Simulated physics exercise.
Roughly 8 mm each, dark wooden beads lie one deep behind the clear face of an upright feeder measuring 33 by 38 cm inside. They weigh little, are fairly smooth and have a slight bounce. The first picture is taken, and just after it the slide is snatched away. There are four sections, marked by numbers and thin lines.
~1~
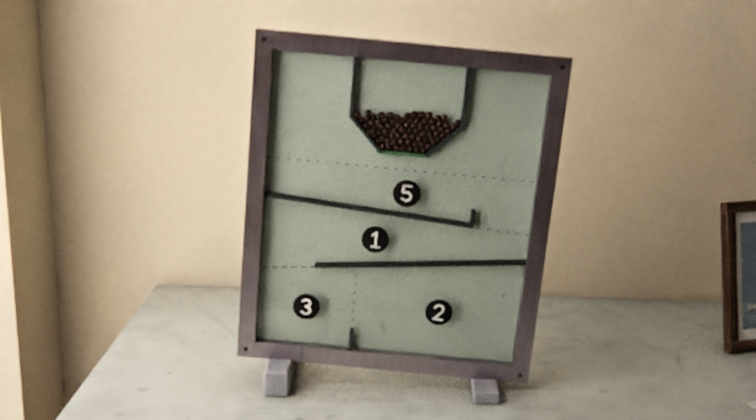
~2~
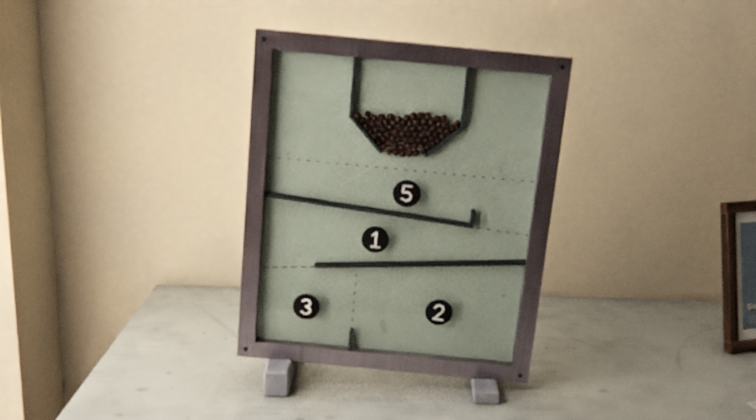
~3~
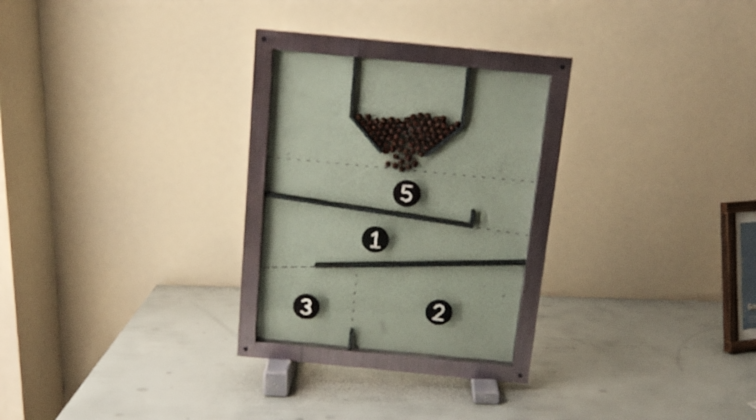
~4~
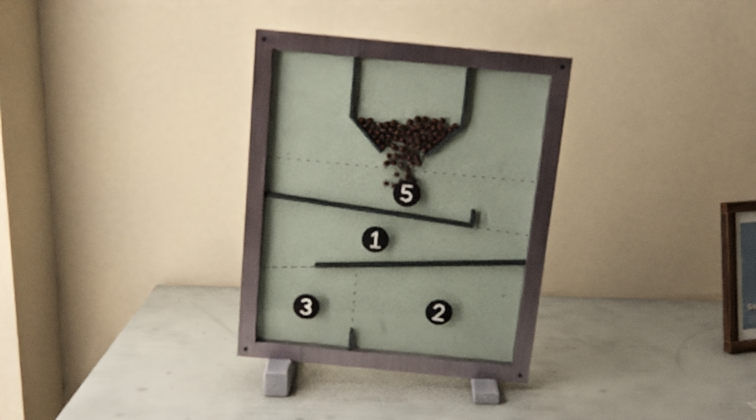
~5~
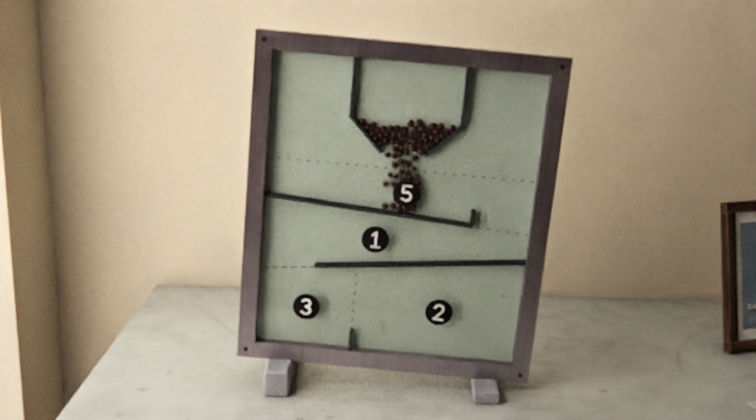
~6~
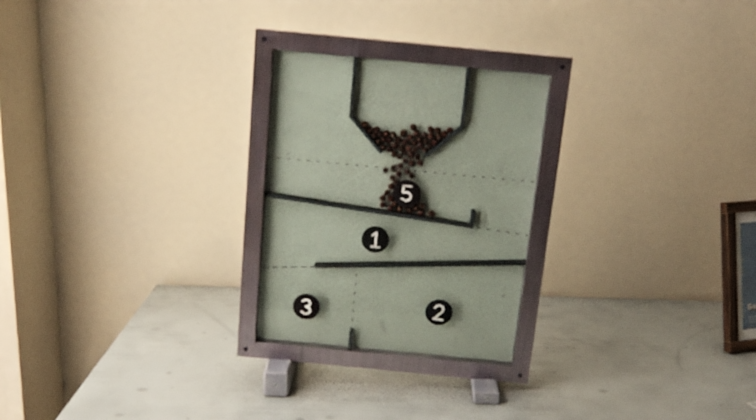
An upright framed panel stands still as dark beads pour from its funnel onto a sloping ledge.
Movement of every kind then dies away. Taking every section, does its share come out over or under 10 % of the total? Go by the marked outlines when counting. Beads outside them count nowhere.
Section 1: Under; section 2: Under; section 3: Under; section 5: Over.
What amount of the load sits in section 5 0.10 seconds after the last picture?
Around 85 percent of the load.
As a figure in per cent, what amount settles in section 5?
Close to 95 per cent of the load rests there.
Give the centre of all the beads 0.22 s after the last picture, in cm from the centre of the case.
Roughly 1 cm to the right and 1 cm up.
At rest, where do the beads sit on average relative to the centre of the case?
1 cm to the right and 1 cm above.
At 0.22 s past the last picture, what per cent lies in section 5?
I'd put it around 100 in a hundred.
Then, 0.10 s later than the last picture, the beads' middle is 1 cm right of and 3 cm above the centre; no. 5, 85 %.
Then, 0.22 s later than the last picture, the beads' middle is 1 cm right of and 1 cm above the centre; no. 5, 100 %.
Then, 0.45 s later than the last picture, the beads' middle is 1 cm right of and 1 cm above the centre; no. 1, 5 %, no. 5, 95 %.
At rest 1.4 s after the last picture, no. 1, 5 %, no. 2, 0 %, no. 3, 0 %, no. 5, 95 %.
